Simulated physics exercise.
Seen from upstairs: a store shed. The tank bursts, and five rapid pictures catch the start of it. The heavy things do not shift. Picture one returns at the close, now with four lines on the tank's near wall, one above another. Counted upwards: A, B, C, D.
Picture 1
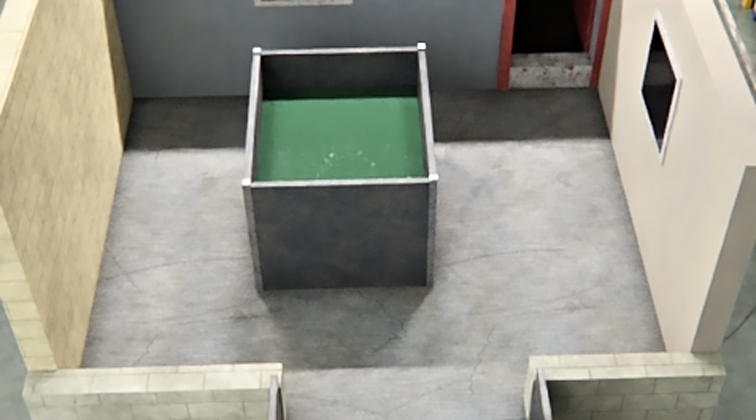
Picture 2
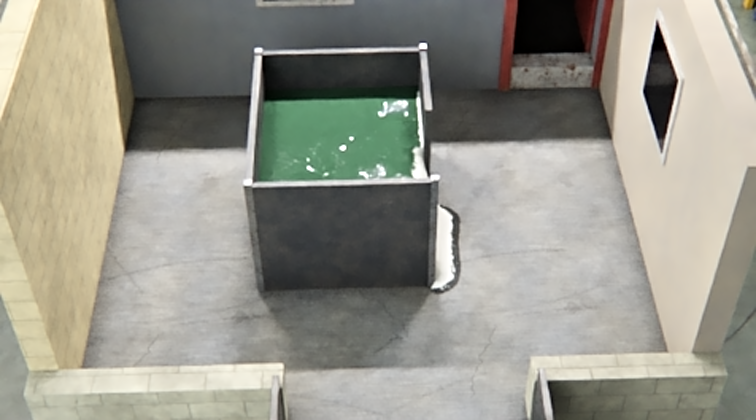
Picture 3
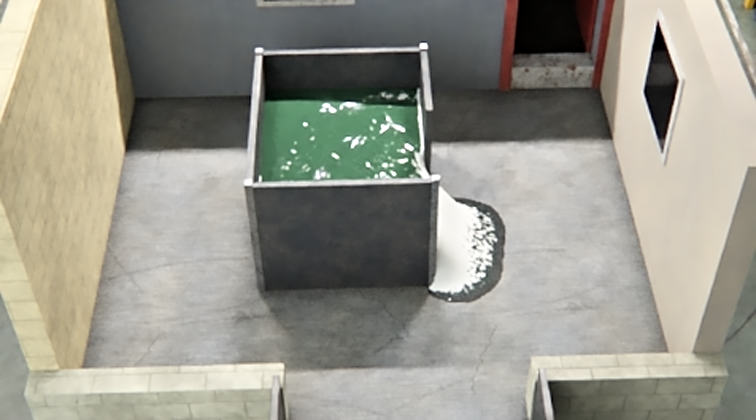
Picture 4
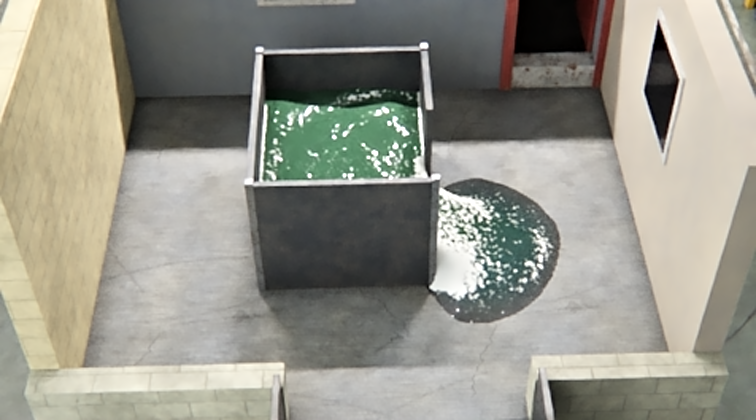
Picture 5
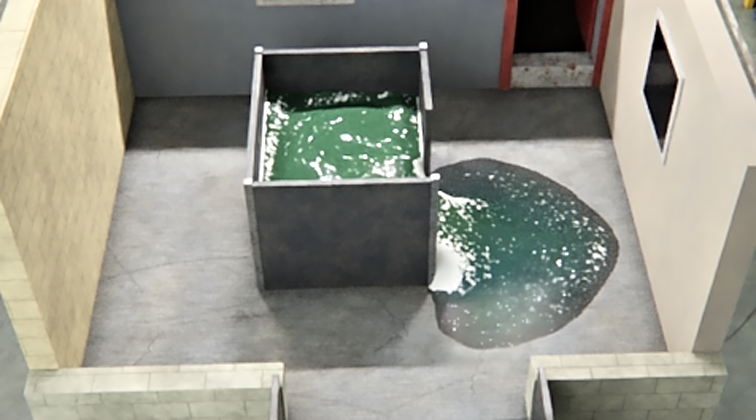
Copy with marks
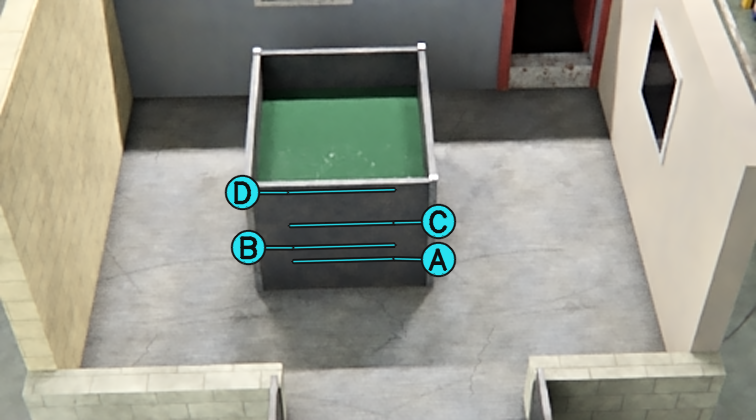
The clip opens on a store shed seen from above, with still green water in a dark, open-topped tank. Water pours from the tank's right side onto the grey floor, flecked with white foam, and fans out into a broad, dark-edged pool while the surface inside churns and sinks slightly.
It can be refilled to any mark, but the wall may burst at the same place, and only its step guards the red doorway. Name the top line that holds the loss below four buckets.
That is line C.
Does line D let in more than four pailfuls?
Yes, that goes wrong.
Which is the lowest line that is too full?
Line D.
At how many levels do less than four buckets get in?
Three.
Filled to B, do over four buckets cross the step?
No.
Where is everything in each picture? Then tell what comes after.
Water in the tank at rest, its middle at (341, 148); foot of the red doorway at (548, 88); open gate at (406, 356), in the first picture.
In the second picture, 2 % of the ground under water, visible out to (444, 283).
In the third picture, 4 % of the ground under water, visible out to (487, 213).
In the fourth picture, 9 % of the ground under water, visible out to (544, 220).
In the fifth picture, 17 % of the ground under water, visible out to (608, 259).
In cyan, A at (344, 260); B at (343, 246); C at (342, 224); D at (340, 191); from the bottom up A, B, C, D.
For line A, nothing gets over.
For line B, nothing gets over.
For line C, a bucket or two gets in.
For line D, about 12 bucketfuls get in.
